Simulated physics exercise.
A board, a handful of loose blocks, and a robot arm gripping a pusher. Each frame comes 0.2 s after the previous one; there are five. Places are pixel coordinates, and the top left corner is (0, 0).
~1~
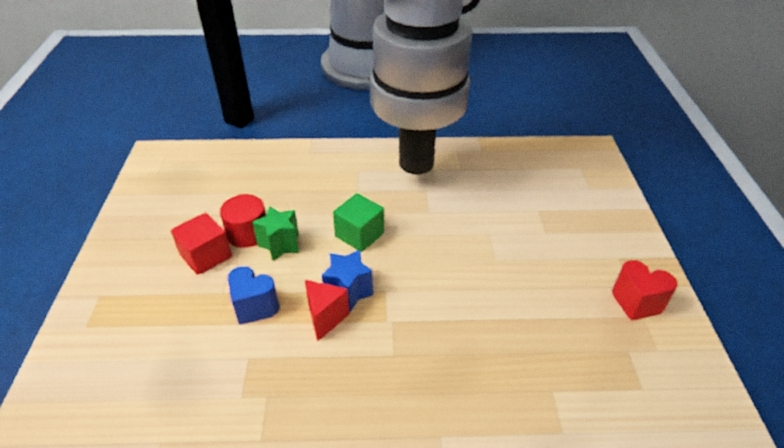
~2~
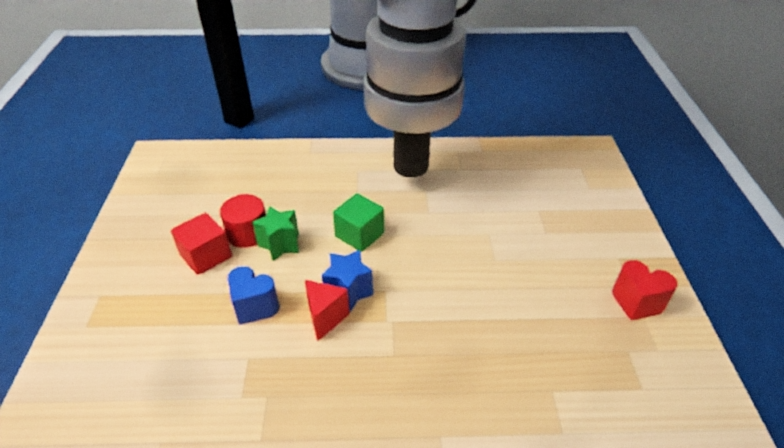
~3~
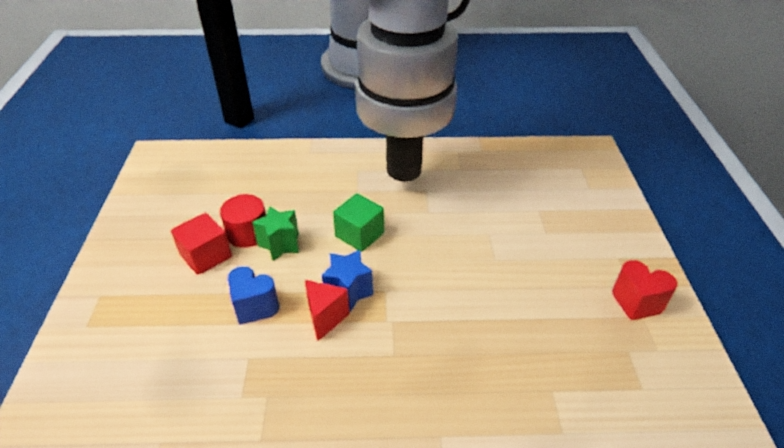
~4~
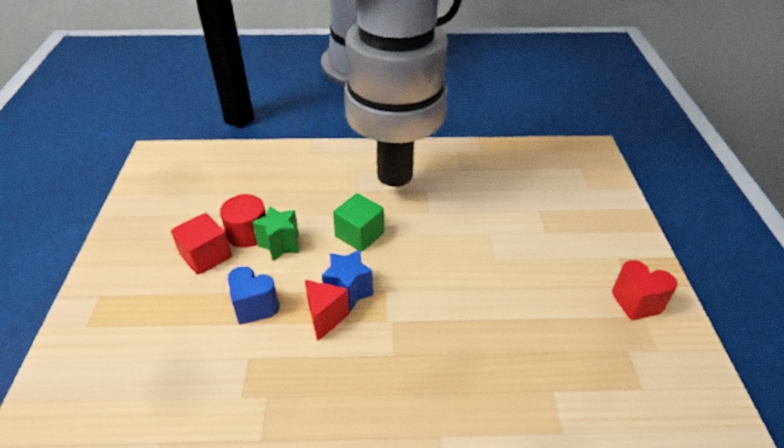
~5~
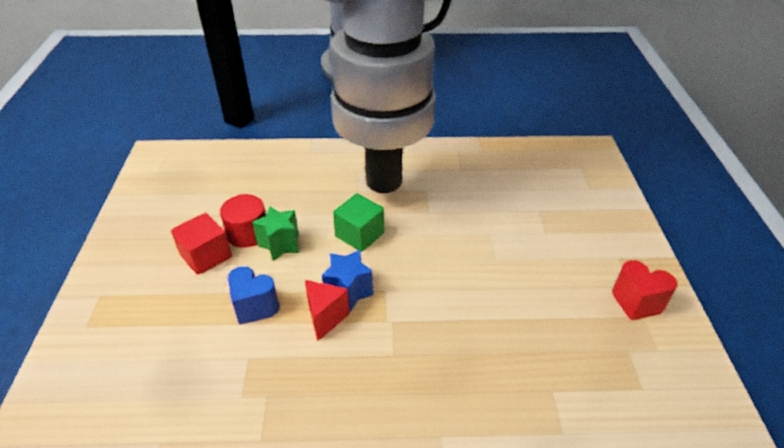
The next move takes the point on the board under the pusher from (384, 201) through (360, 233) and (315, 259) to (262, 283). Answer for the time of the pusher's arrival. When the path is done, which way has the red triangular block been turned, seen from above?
Its rotation is clockwise.
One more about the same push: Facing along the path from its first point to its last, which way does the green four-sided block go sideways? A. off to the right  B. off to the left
B: Off to the left.
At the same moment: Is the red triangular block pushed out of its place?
Yes - that is the case.
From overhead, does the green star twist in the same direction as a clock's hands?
That would be a yes.
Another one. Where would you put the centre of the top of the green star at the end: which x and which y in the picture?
About (242, 232).
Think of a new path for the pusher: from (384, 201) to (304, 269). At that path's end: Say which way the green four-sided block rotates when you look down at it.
Counterclockwise rotation.
What follows on the original path. One third of the way, pusher at (358, 216); green four-sided block at (342, 235), turned 15° anticlockwise.
Two thirds of the way, pusher at (312, 241); red triangular block at (319, 312), turned 20° clockwise; green four-sided block at (311, 267), turned 65° anticlockwise.
At the end, pusher at (258, 264); blue heart block at (243, 286), turned 15° anticlockwise; green star at (242, 232), turned 55° clockwise; red triangular block at (319, 312), turned 25° clockwise; green four-sided block at (306, 272), turned 75° anticlockwise.
